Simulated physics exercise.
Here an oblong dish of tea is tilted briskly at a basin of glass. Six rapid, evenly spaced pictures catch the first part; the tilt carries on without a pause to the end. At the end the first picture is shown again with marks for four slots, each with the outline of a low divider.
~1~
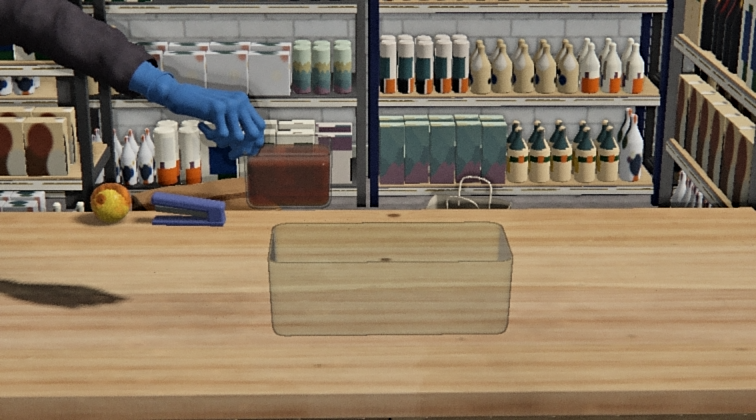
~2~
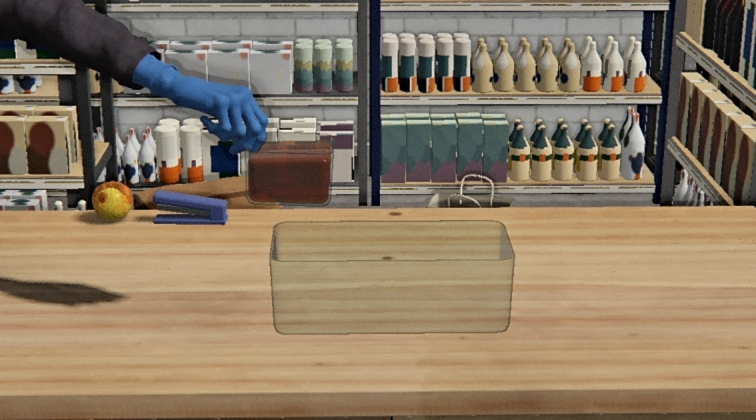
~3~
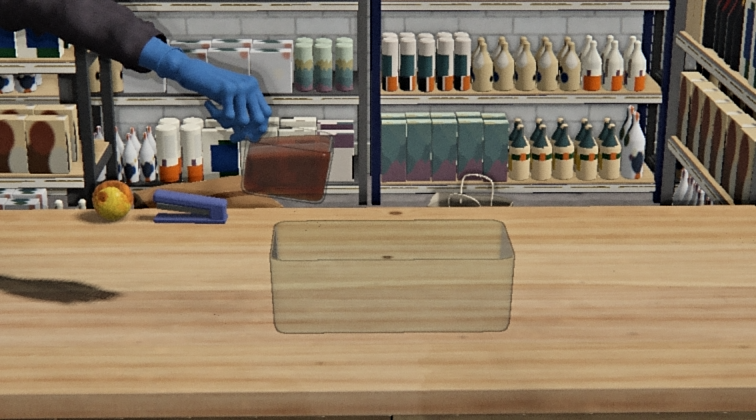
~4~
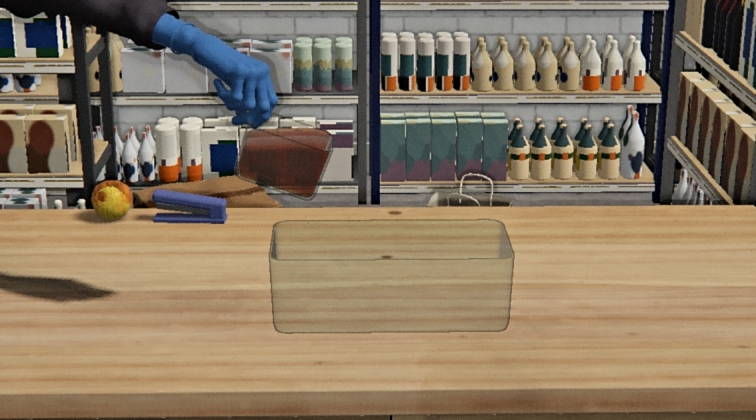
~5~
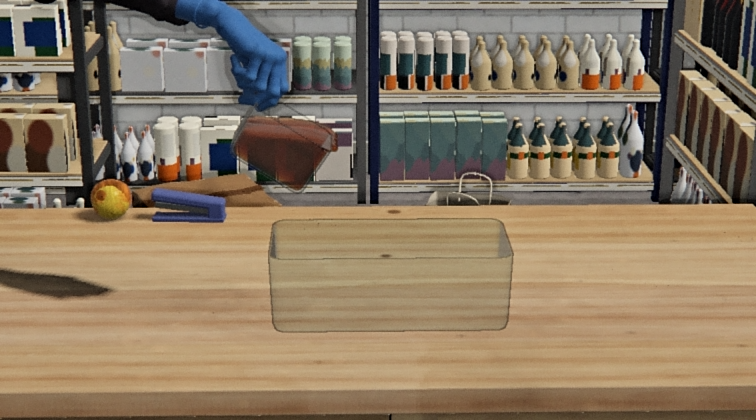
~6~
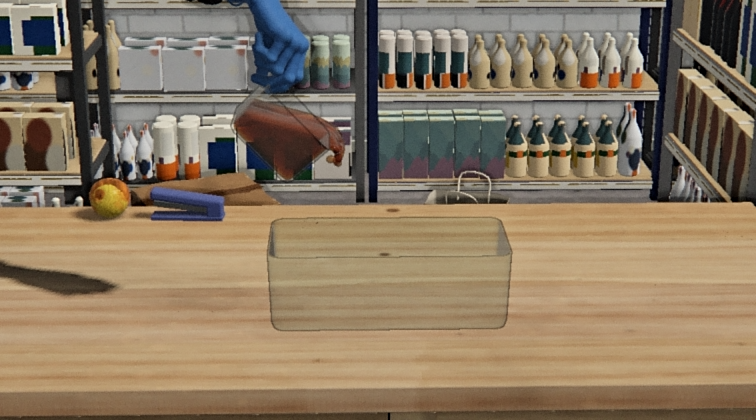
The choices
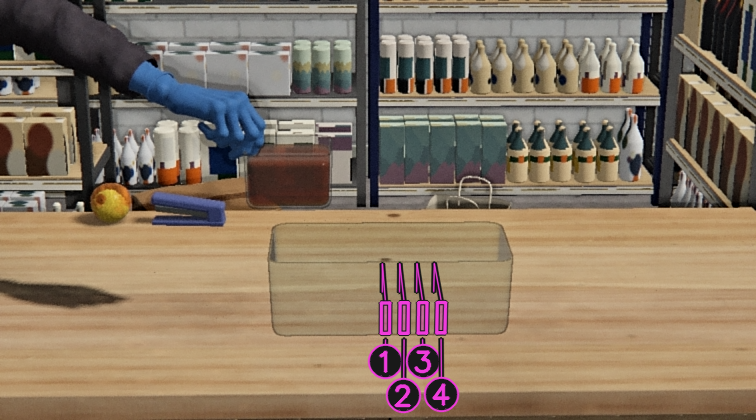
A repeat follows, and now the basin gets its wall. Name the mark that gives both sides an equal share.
Slot 3.
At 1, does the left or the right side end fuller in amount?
The right one.
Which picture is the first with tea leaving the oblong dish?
Picture 4.
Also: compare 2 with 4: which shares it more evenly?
2.
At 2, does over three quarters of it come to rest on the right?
No.
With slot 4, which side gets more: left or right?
More ends on the left.
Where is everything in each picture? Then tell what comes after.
Upright, lip at (330, 145); basin from (272, 334) to (508, 332); nothing has left yet.
Tipped about 2°, lip at (332, 143); nothing has left yet.
Tipped about 9°, lip at (332, 142); nothing has left yet.
Tipped about 20°, lip at (331, 142); tea is over the lip, down to (331, 142).
Tipped about 33°, lip at (330, 141); tea is over the lip, down to (335, 145).
Tipped about 47°, lip at (329, 140); tea is over the lip, down to (337, 161).
On the marked copy, 1 at (385, 339); 2 at (404, 339); 3 at (422, 339); 4 at (441, 338).
With 1, about 20 % ends left of the wall and 77 % right of it; 4 % is lost outside.
With 2, about 31 % ends left of the wall and 64 % right of it; 5 % is lost outside.
With 3, about 51 % ends left of the wall and 45 % right of it; 4 % is lost outside.
With 4, about 83 % ends left of the wall and 13 % right of it; 4 % is lost outside.
